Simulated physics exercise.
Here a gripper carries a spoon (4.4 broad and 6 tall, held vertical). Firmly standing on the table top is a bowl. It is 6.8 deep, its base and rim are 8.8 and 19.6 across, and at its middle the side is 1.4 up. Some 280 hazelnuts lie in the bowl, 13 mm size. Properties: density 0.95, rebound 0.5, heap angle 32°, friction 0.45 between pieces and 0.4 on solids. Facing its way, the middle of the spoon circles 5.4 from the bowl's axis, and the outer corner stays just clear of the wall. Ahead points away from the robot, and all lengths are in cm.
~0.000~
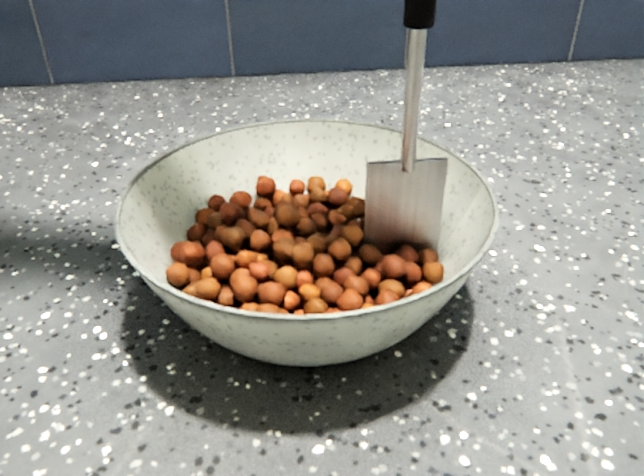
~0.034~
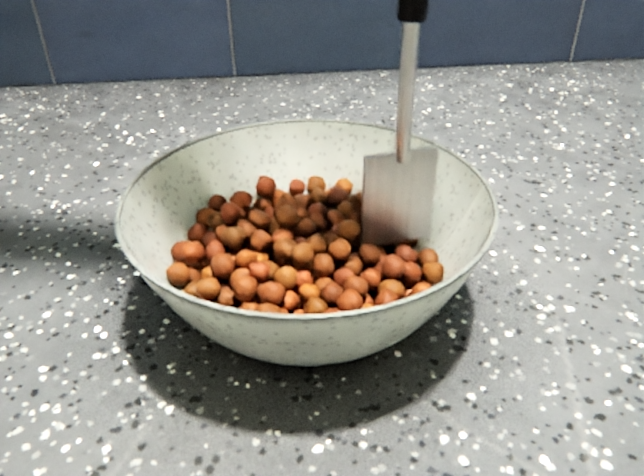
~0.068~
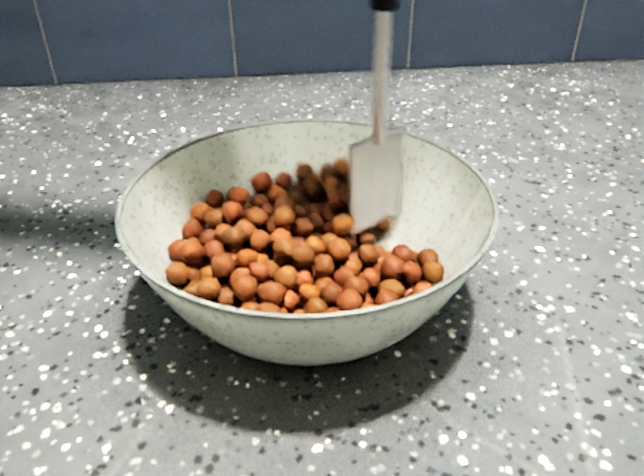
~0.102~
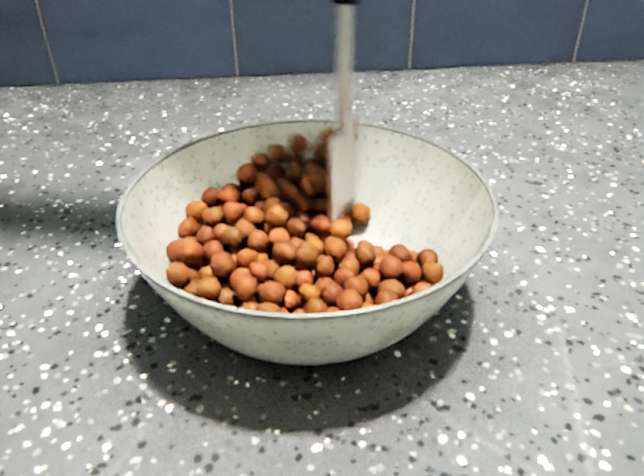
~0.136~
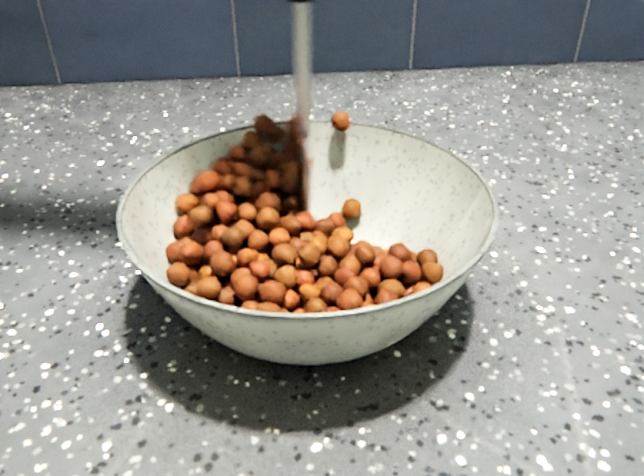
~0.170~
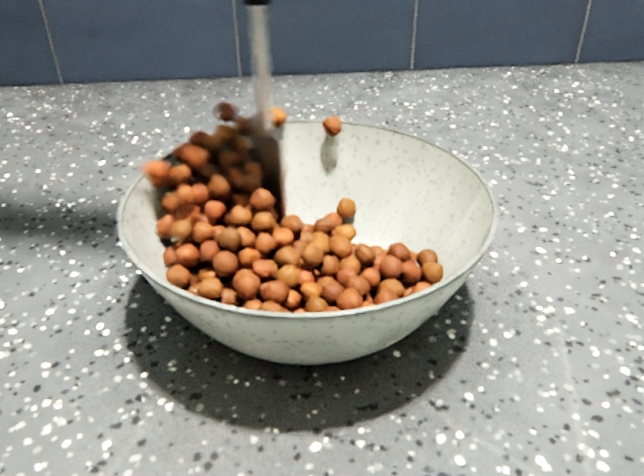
In this clip, an upright metal utensil with a black handle sweeps from right to left through the back of a speckled bowl of round brown nuts, turning edge-on and heaping them at the back left as a few scatter.
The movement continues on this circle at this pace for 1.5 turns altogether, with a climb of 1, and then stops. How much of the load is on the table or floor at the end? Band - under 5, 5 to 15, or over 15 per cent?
Band: Over 15 per cent.
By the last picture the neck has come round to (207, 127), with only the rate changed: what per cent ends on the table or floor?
It works out to roughly 40 percent.
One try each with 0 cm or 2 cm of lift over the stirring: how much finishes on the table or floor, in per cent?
About 35 per cent on the first try and 20 per cent on the second.
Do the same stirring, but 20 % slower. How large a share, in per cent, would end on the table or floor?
In that case it comes to around 20 percent.
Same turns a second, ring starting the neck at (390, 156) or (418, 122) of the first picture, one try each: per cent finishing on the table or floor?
Roughly 20 and 20 per cent.
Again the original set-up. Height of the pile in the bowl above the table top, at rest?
The peak stands near 5.5 centimetres up.
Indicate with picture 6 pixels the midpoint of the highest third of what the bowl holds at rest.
The centre sits around (247, 270) in the last picture.
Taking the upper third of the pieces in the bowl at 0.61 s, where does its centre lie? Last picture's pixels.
Centre estimate: (287, 184).
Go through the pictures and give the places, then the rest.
The first frame shows spoon neck at (410, 135), 0° round; upper third of the load around (287, 248), from x 175 to 435, top at y 185; 280 in the bowl.
The second frame shows spoon neck at (404, 126), 11° round; upper third of the load around (287, 245), from x 175 to 435, top at y 185.
The third frame shows spoon neck at (379, 111), 36° round; upper third of the load around (286, 229), from x 175 to 435, top at y 165.
The fourth frame shows spoon neck at (344, 101), 62° round; upper third of the load around (277, 227), from x 175 to 435, top at y 135.
The fifth frame shows spoon neck at (304, 98), 88° round; upper third of the load around (260, 215), from x 180 to 435, top at y 120.
The sixth frame shows spoon neck at (264, 102), 113° round; upper third of the load around (233, 213), from x 155 to 435, top at y 115; 280 in the bowl.
By 0.39 s, 278° round, highest piece 12 above the table; 244 in the bowl, 12 on the table or floor, 24 in flight or on the tool.
By 0.61 s, 83° round, highest piece 9 above the table; 218 in the bowl, 51 on the table or floor, 11 in flight or on the tool.
By 0.91 s, 180° round, highest piece 6 above the table; 212 in the bowl, 68 on the table or floor.
By 1.61 s, 180° round, highest piece 6 above the table; 212 in the bowl, 68 on the table or floor.
Final count, 212 in the bowl, 68 on the table or floor. That is 24 % on the table or floor.
